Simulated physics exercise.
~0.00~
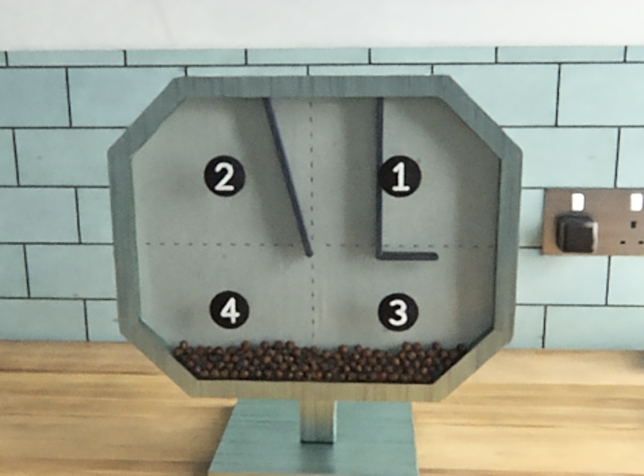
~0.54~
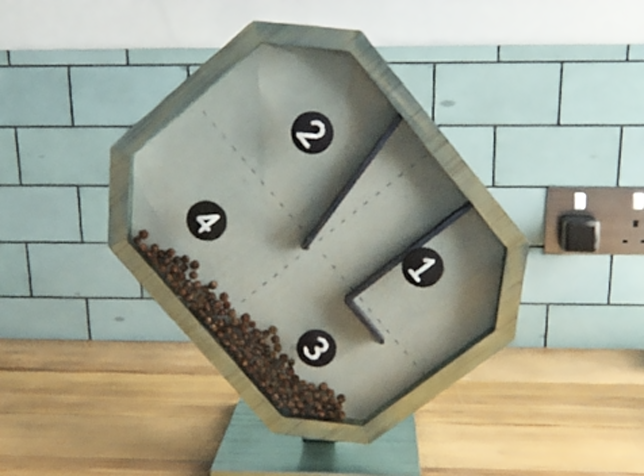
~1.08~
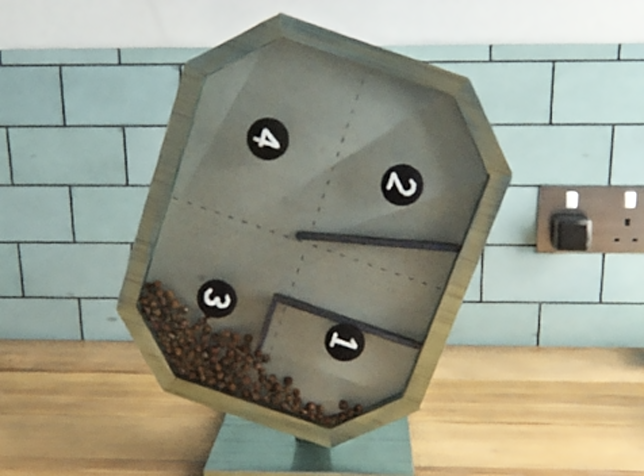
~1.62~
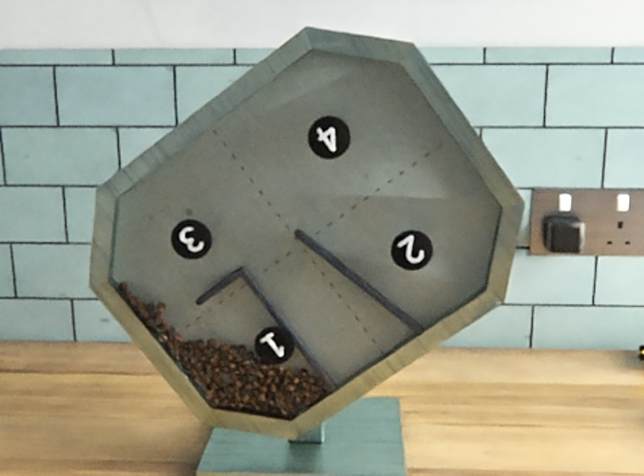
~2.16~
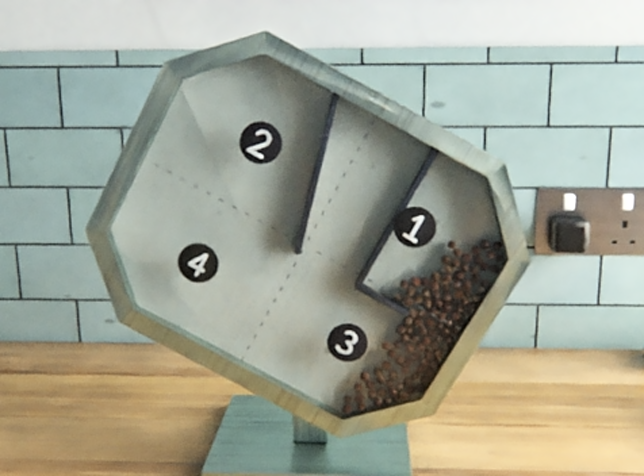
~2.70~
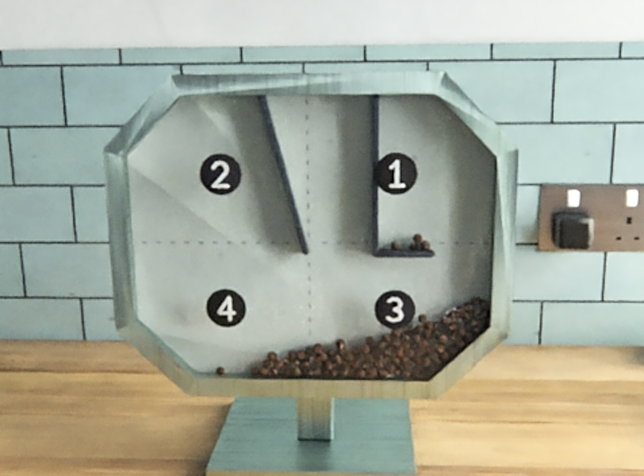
A grey-green, eight-sided shadow box stands on a blue-green base on a wooden worktop, seen from the front against pale blue tiles, with a brown socket at right. Inside are numbered quarters, a slanted dark strip, an L-shaped one to its right, and brown beads along the bottom. The box turns clockwise well past a quarter turn, and the beads slide down the numbered sides and gather at the lowest edge. It then swings back, heaping them at lower right. Finally it is level, with most beads sloping down from the right and a few on the L's ledge.
